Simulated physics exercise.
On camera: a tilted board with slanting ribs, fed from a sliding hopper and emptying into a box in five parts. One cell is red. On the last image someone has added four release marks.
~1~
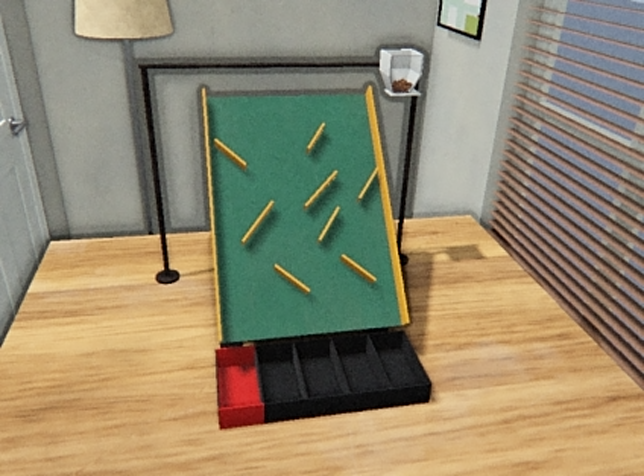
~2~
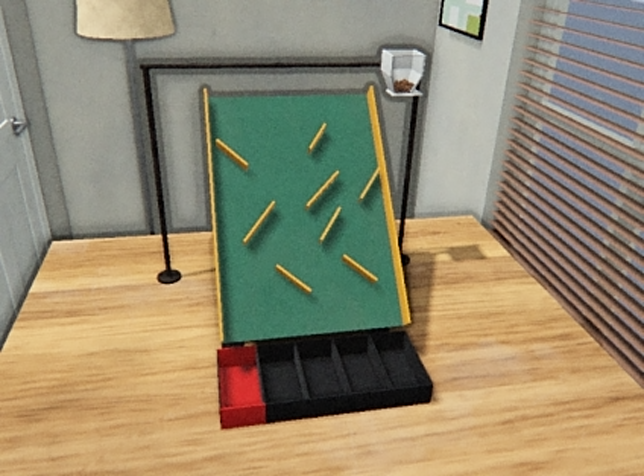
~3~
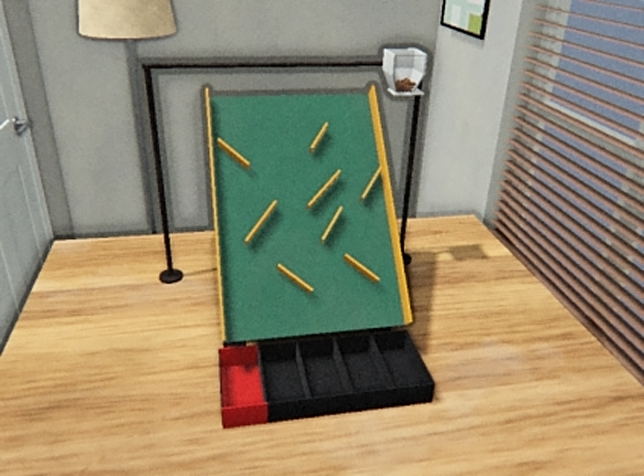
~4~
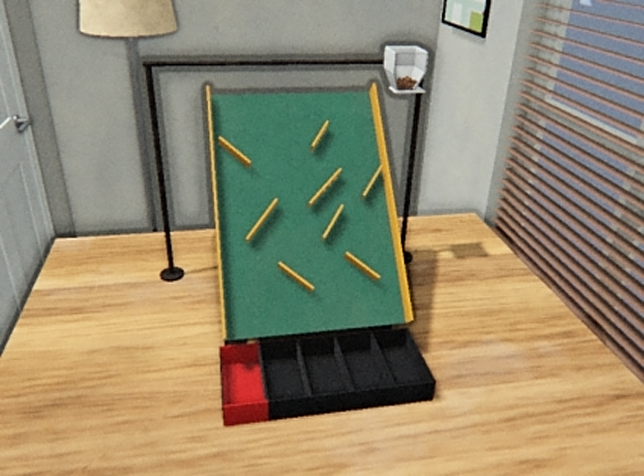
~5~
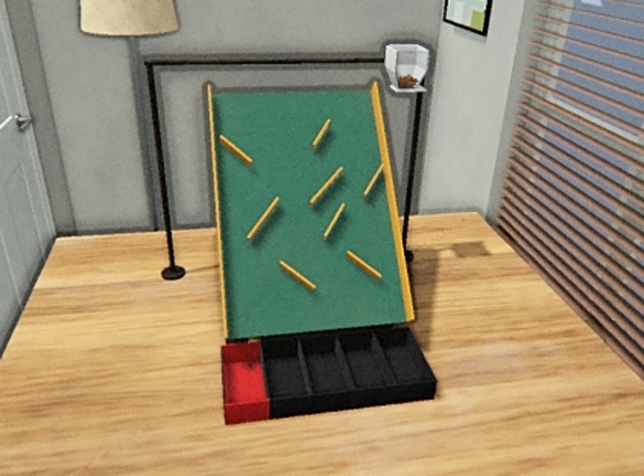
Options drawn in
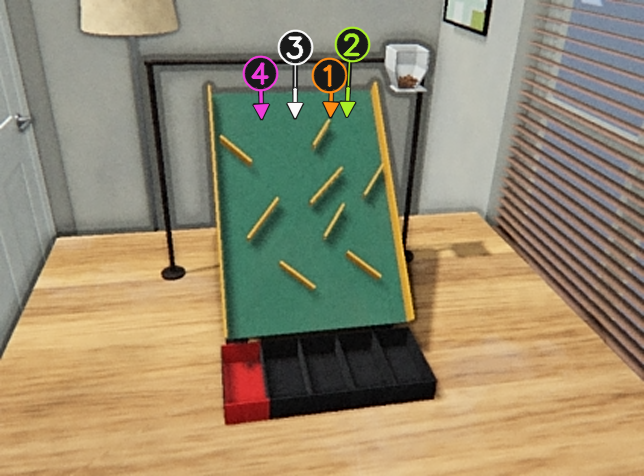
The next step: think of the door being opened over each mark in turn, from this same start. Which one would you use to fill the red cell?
Take 4.
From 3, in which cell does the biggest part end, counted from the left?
The fourth.
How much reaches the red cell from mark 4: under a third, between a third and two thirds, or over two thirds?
Between a third and two thirds.
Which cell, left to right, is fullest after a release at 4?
It is the first one.
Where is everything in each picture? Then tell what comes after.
In the first picture, hopper near (400, 84), cereal balls, door shut.
In the second picture, ribs (217, 139) to (247, 165), (310, 148) to (325, 124), (307, 206) to (338, 171).
In the third picture, ribs (363, 197) to (381, 167), (246, 241) to (276, 201), (323, 239) to (342, 207).
In the fourth picture, ribs (279, 263) to (314, 288), (347, 253) to (380, 277).
In the fifth picture, red cell near (247, 411), number 1 of 5 from the left.
On the marked copy, mark 1 meets the board at (330, 111); mark 2 meets the board at (347, 111); mark 3 meets the board at (295, 112); mark 4 meets the board at (261, 113).
With 1, a small share in the red cell, the bulk in other cells.
With 2, a small share in the red cell, the bulk in other cells.
With 3, a small share in the red cell, all but a few in other cells.
With 4, close to two thirds in the red cell, close to a third in other cells.
